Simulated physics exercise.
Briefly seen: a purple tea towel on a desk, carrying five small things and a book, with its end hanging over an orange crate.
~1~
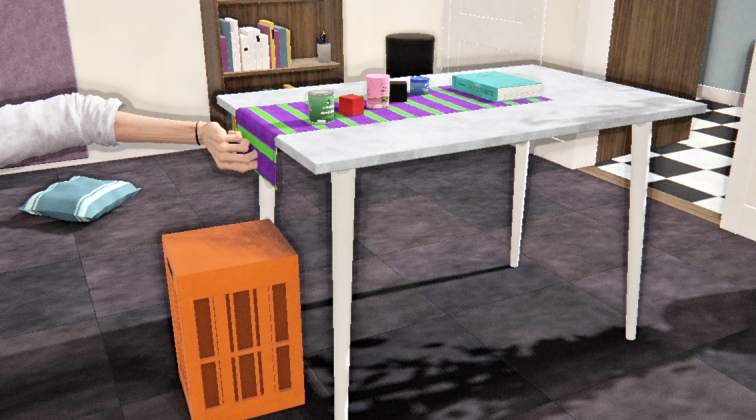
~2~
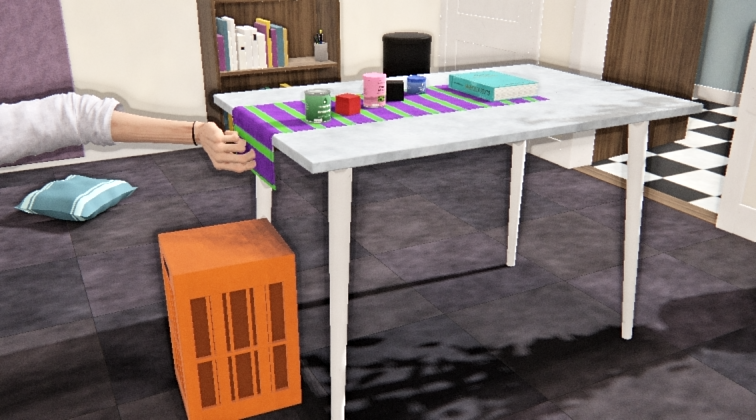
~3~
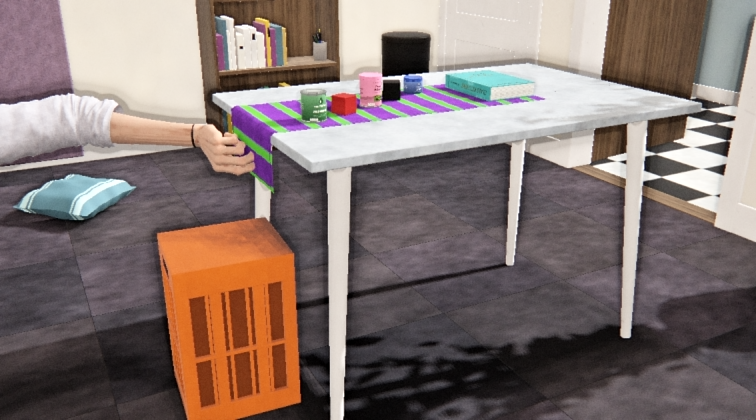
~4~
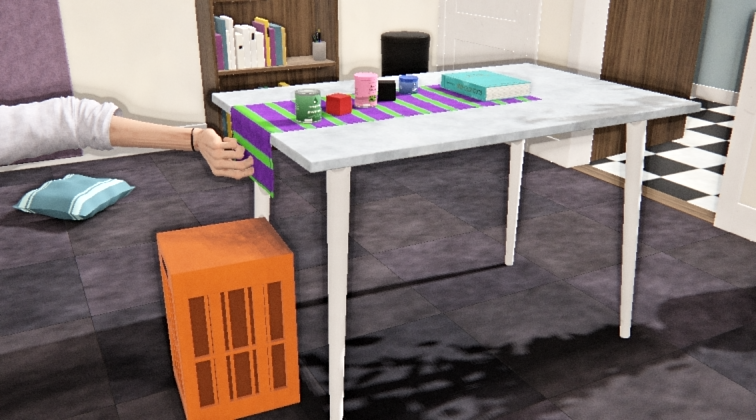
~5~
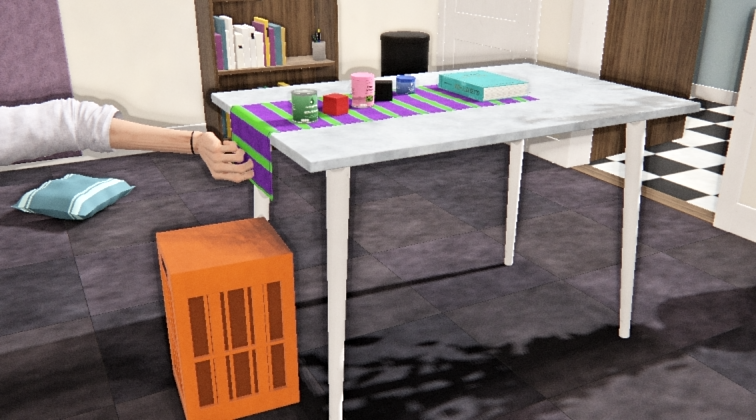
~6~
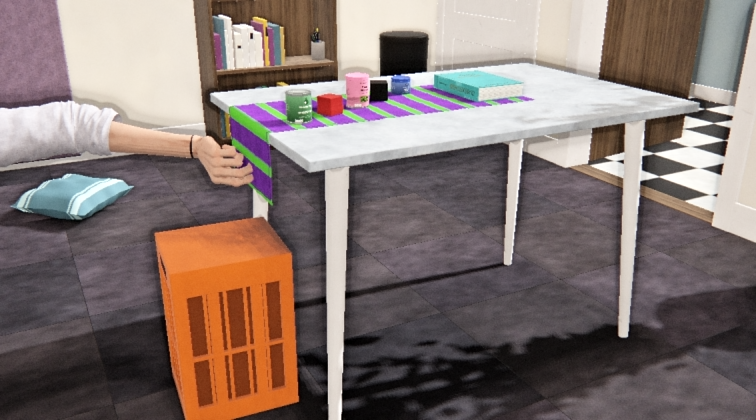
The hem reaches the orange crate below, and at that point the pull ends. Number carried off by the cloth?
One.
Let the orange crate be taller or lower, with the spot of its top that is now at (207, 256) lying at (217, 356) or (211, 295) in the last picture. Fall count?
Counting them gives 4 and 2.
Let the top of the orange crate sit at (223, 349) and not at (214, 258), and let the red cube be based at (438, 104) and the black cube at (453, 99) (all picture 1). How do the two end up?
As for the red cube, it stays in place; as for the black cube, it stays in place.
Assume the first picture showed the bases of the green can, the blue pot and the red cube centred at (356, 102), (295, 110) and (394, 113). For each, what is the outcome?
Of the three, the green can stays aboard, the blue pot takes a tumble, the red cube stays aboard.
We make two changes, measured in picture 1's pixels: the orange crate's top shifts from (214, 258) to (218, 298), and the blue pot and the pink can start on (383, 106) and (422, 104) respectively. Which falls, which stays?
Result - the blue pot stays put, and the pink can stays put.
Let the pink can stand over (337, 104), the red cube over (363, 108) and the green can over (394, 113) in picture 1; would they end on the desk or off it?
Note - pink can retained, red cube retained, green can retained.
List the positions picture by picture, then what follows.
Hem (278, 191); green can (321, 92); red cube (351, 96); pink can (378, 76); black cube (398, 82); blue pot (420, 78); top of the crate (214, 258), in the first frame.
Hem (276, 190); green can (317, 91), in the second frame.
Hem (274, 193); red cube (344, 95), in the third frame.
Hem (273, 198); pink can (366, 75); top of the crate (209, 256), in the fourth frame.
Hem (273, 201); black cube (384, 81), in the fifth frame.
Hem (272, 205); green can (298, 92); red cube (330, 96); pink can (357, 75); black cube (379, 82); blue pot (401, 77), in the sixth frame.
Soon after, hem near (253, 221); all still up.
After that, hem on the crate; green can gone.
In the end, hem on the crate; green can gone. The desk loses one.
